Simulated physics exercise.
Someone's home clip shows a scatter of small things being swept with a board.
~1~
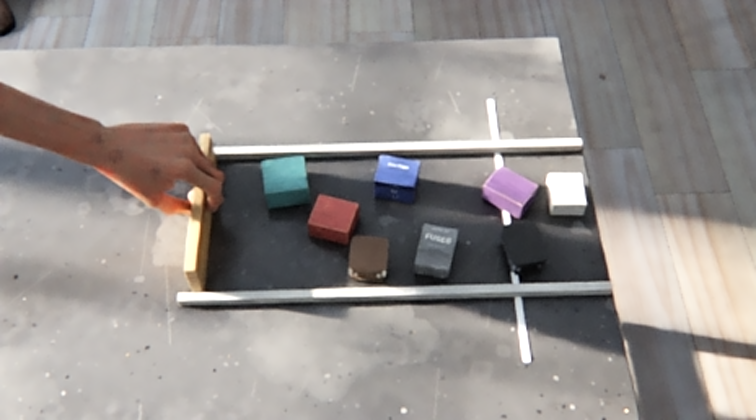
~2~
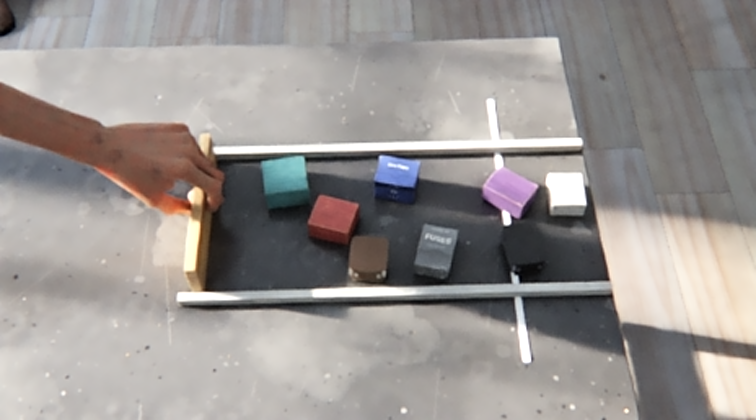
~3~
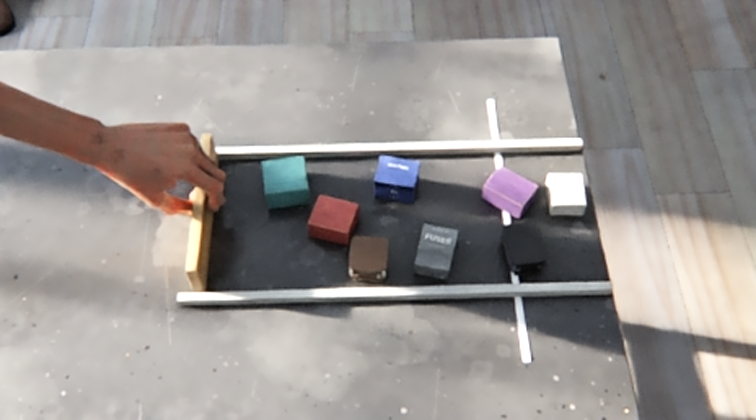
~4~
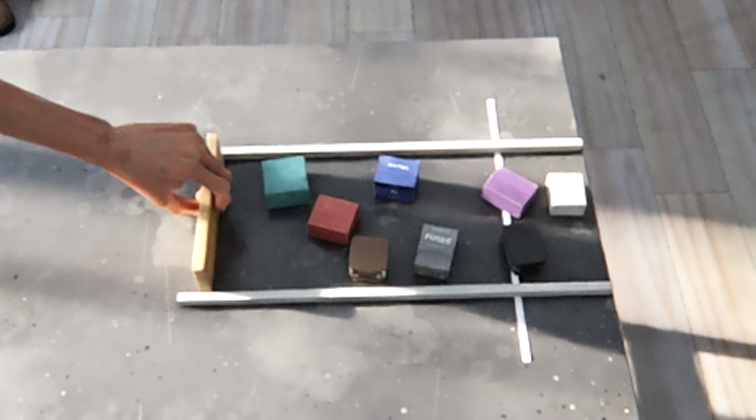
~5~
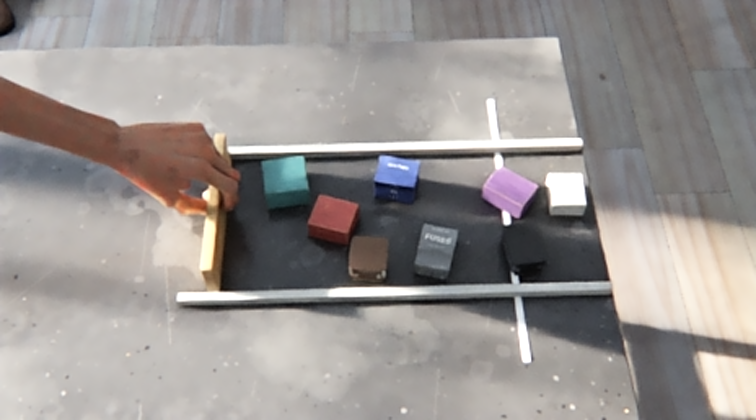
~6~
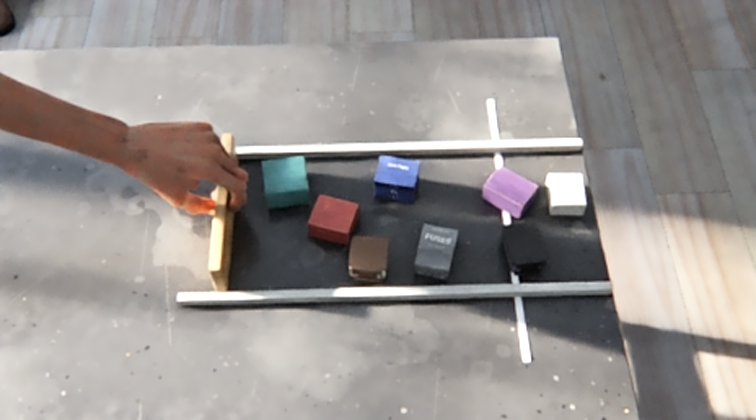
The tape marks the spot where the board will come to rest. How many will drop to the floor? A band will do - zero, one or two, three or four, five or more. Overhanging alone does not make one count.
Answer - one or two.
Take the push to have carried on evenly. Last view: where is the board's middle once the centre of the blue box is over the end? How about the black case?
The middle is at (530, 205) when it's the blue box, and at (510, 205) when it's the black case.
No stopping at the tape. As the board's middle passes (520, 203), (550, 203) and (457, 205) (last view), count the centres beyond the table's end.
Respectively, 2, 5 and 0.
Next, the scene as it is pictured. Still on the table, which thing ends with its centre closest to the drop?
It would be the black case, I'd say.
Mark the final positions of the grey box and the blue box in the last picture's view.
The grey box ends up near (567, 248), and the blue box near (563, 159).
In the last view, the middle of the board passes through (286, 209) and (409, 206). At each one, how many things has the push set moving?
Tally: 2; 6.
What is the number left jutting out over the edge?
The overhang total is 1.
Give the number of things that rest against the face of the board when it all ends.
The count is 3.
A little later, none off yet; white block at rest near (566, 194); black case at rest near (523, 249); purple block at rest near (510, 192).
When it is over, the number that fall off is one or two; down, white block.
